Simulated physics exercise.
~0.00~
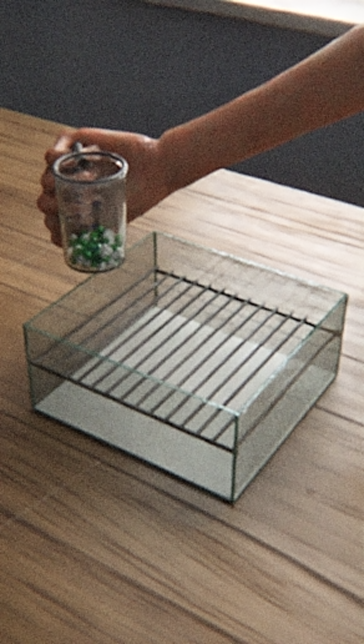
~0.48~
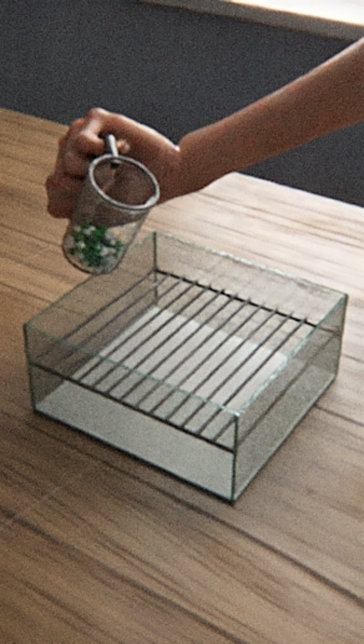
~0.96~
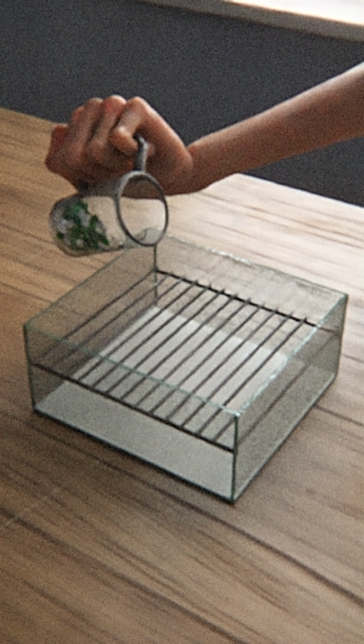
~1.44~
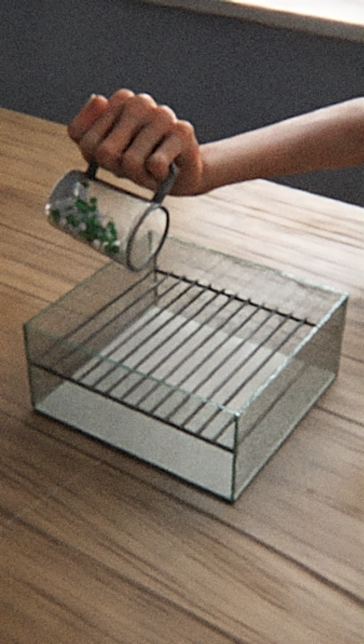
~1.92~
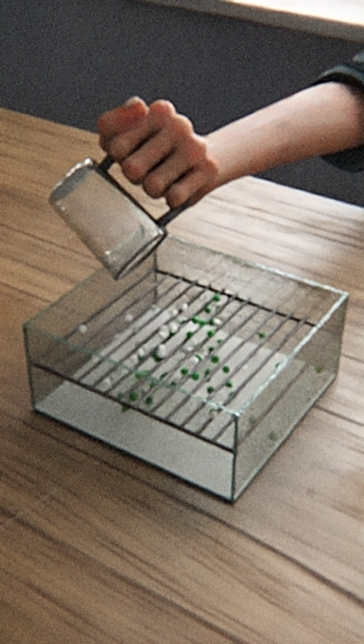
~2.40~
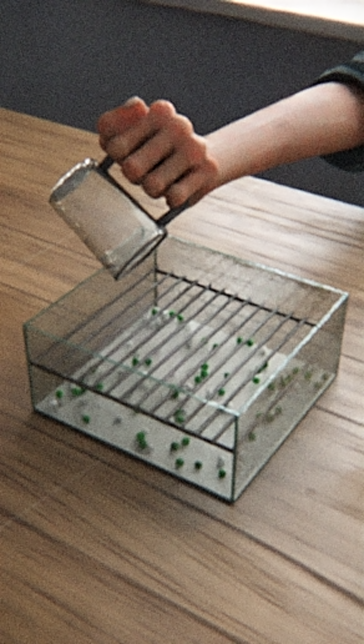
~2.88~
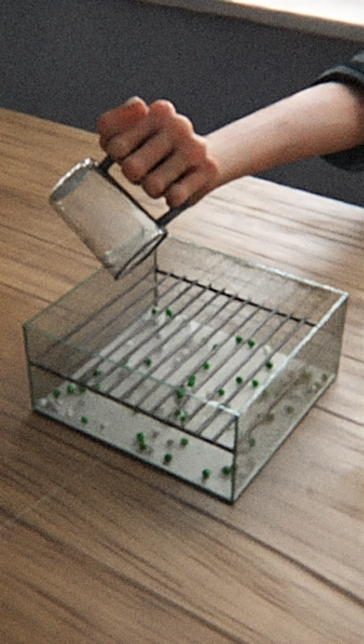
We see a hand tip a clear cup of small green and white pieces over a glass box with a rack of wires; the pieces spill onto the wires and drop through, ending scattered on the bottom beneath the rack while the hand holds the emptied cup above.
